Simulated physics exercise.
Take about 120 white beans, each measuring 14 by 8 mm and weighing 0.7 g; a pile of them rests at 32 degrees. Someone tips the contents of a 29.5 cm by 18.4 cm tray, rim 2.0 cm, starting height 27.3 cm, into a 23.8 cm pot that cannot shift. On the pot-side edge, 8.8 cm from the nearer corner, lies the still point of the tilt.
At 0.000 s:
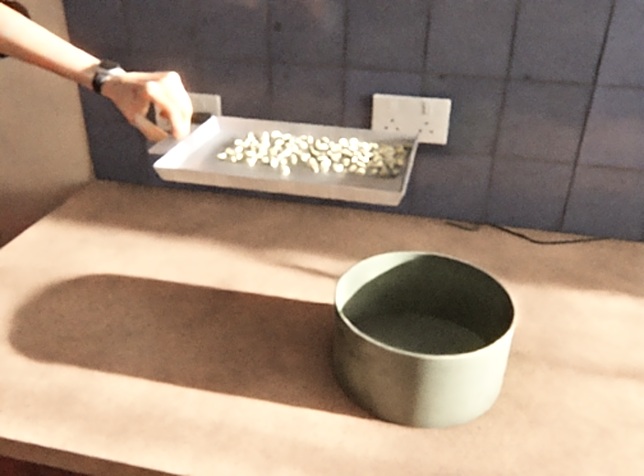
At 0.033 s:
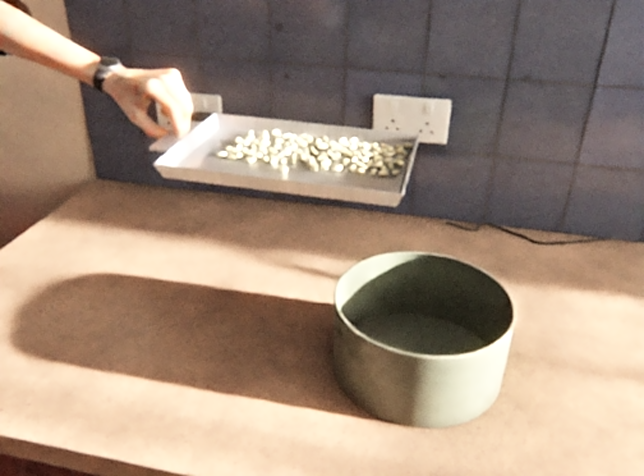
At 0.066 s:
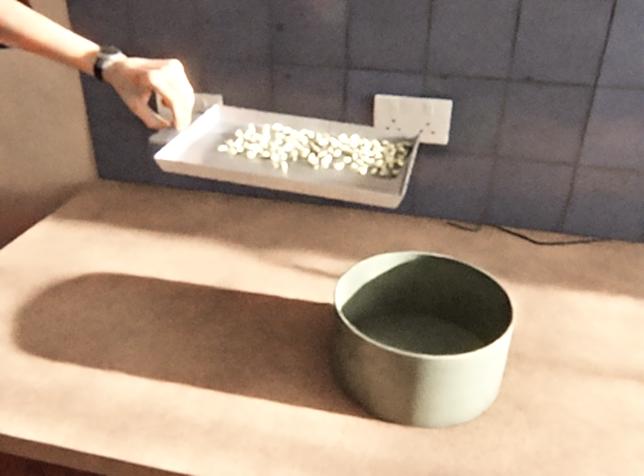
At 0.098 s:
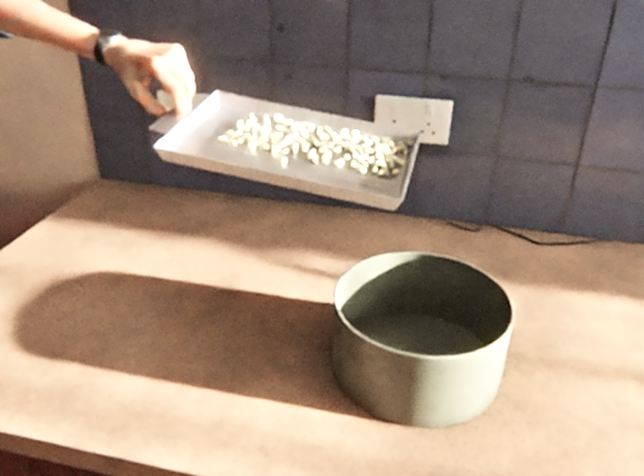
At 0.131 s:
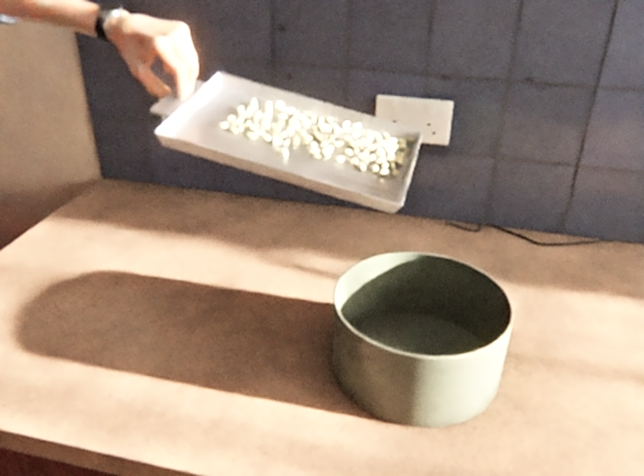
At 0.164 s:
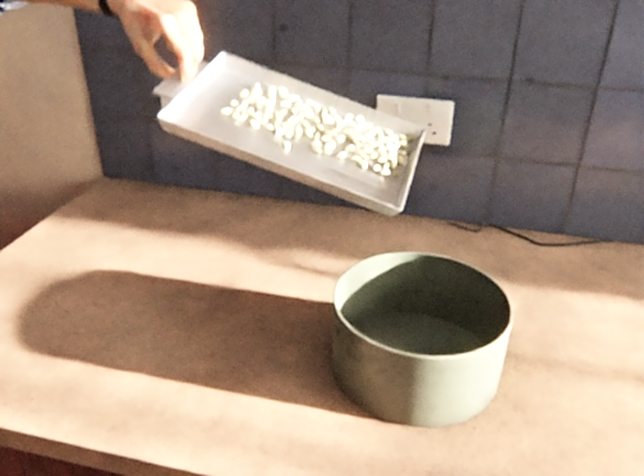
We see a hand holding the left end of a pale tray of white beans above a counter with a green pot; the hand raises that end, slowly at first, then faster, and the tray slants down toward the right.
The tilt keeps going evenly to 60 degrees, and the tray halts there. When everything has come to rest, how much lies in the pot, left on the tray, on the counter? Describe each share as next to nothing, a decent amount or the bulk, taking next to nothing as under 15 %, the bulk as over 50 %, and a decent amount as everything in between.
In order: Pot: That should get more than half, left on the tray: That should get a moderate amount, counter: That should get only a little.
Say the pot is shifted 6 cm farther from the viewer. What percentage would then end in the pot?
My estimate: Some 30 per cent.
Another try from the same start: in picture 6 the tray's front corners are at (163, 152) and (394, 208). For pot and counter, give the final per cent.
Split: Pot = 60, counter = 10.
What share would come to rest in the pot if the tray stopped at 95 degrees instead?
That would be around 100 percent.
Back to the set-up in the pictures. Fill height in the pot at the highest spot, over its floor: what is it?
About 1.5 centimetres.
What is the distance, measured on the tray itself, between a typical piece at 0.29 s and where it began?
1 cm.
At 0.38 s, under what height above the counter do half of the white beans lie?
Height: Around 34 cm.
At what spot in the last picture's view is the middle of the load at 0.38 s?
The middle of the load should be near (364, 123) then.
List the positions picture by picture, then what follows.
In the first frame, tray tilt 0 degrees, front corners at (162, 164) and (398, 190); middle of the pieces at (314, 154); pot at (424, 297).
In the second frame, tray tilt 1 degrees, front corners at (162, 162) and (397, 191); middle of the pieces at (314, 153).
In the third frame, tray tilt 3 degrees, front corners at (162, 156) and (397, 193), lowest corner right front; middle of the pieces at (314, 149).
In the fourth frame, tray tilt 7 degrees, front corners at (162, 145) and (397, 196), lowest corner right front; middle of the pieces at (315, 144).
In the fifth frame, tray tilt 13 degrees, front corners at (163, 131) and (397, 200), lowest corner right front; middle of the pieces at (317, 136).
In the sixth frame, tray tilt 19 degrees, front corners at (166, 116) and (397, 204), lowest corner right front; middle of the pieces at (319, 128); pot at (422, 298). Its pace works out near 180 degrees a second.
After 0.29 s, tilt 42 degrees; the tray holds 100 %, the pot 0 %.
After 0.38 s, tilt 56 degrees; the tray holds 100 %, the pot 0 %.
After 0.60 s, tilt 60 degrees; the tray holds 55 %, the pot 0 %.
At rest (1.9 s), pot 70 %, tray 25 %, counter 5 %.
